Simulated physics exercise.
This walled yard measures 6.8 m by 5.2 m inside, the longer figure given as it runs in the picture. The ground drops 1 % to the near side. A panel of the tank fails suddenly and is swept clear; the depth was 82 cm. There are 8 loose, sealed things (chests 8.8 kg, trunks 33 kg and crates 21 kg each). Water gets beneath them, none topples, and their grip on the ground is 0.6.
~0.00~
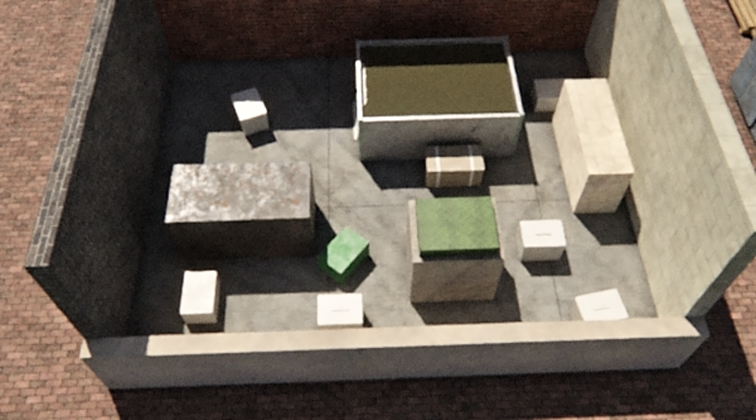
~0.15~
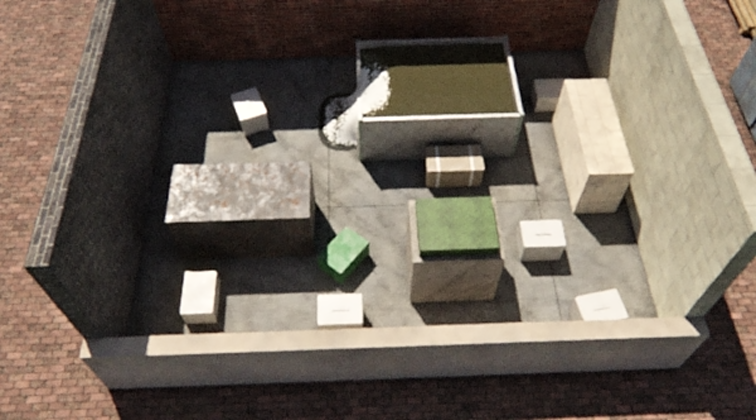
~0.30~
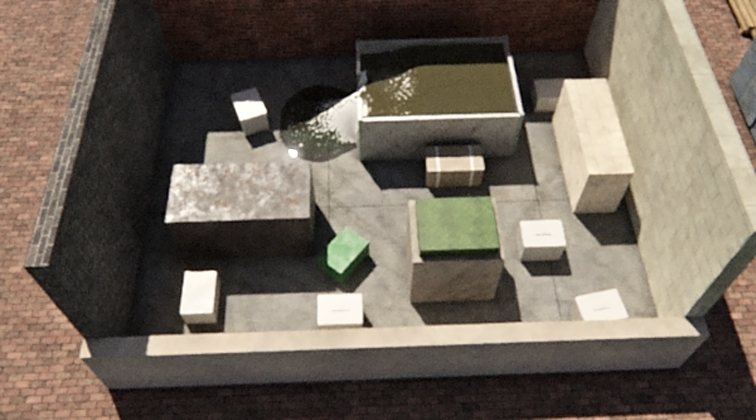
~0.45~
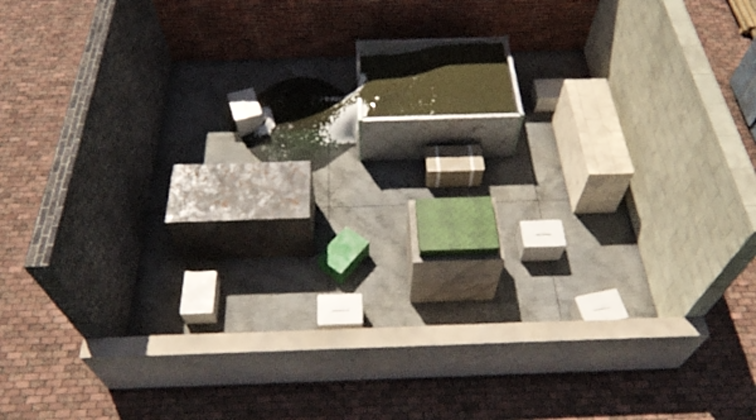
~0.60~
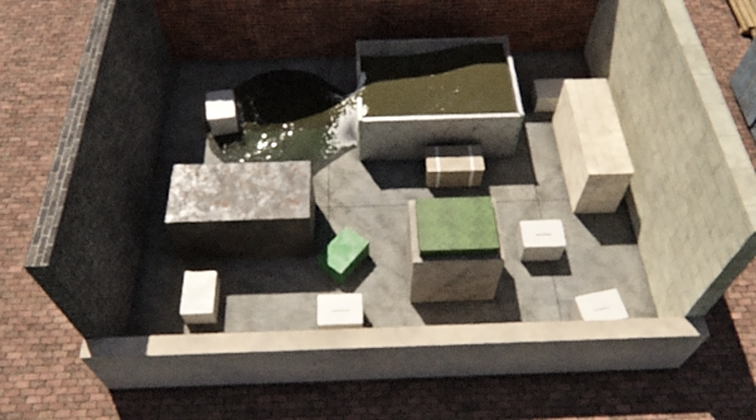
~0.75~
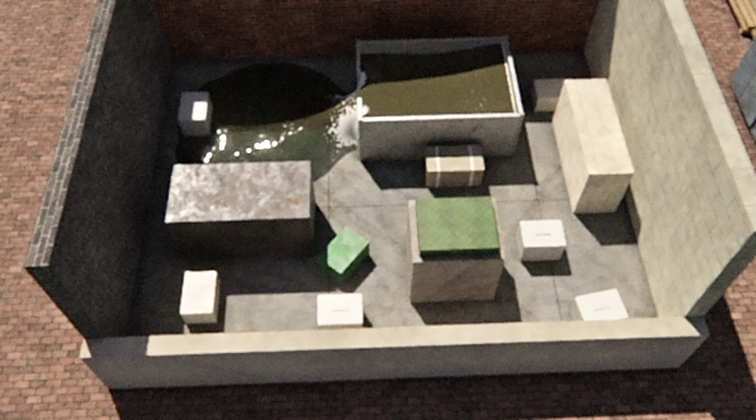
Water burst from the left side of a big tank in a walled yard and spread across the ground, pushing one white crate to the left while the green crate and the others stayed put.
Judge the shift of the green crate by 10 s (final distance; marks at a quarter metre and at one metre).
The green crate barely shifts.
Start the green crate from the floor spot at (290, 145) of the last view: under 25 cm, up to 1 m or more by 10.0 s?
It travels far.
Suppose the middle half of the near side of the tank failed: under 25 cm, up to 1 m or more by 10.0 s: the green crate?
In that case the green crate travels far.
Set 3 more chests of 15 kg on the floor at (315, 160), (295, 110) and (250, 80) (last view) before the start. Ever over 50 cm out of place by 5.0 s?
In turn: Over, past it, past it.
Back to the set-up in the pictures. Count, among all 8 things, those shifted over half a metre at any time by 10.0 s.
4 of them.
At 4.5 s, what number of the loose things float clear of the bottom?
At that moment 1.
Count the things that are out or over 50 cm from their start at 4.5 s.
2 of them.
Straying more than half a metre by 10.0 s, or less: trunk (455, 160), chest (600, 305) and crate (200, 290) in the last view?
In turn: Under, past it, past it.
After 2.0 s the green crate is near (343, 249), 0.0 m from its start, aground; 1 afloat.
After 4.5 s the green crate is near (343, 249), 0.0 m from its start, aground; 1 afloat.
After 7.0 s the green crate is near (343, 249), 0.0 m from its start, aground; 1 afloat.
After 10.0 s the green crate is near (344, 250), 0.0 m from its start, aground; 4 afloat.
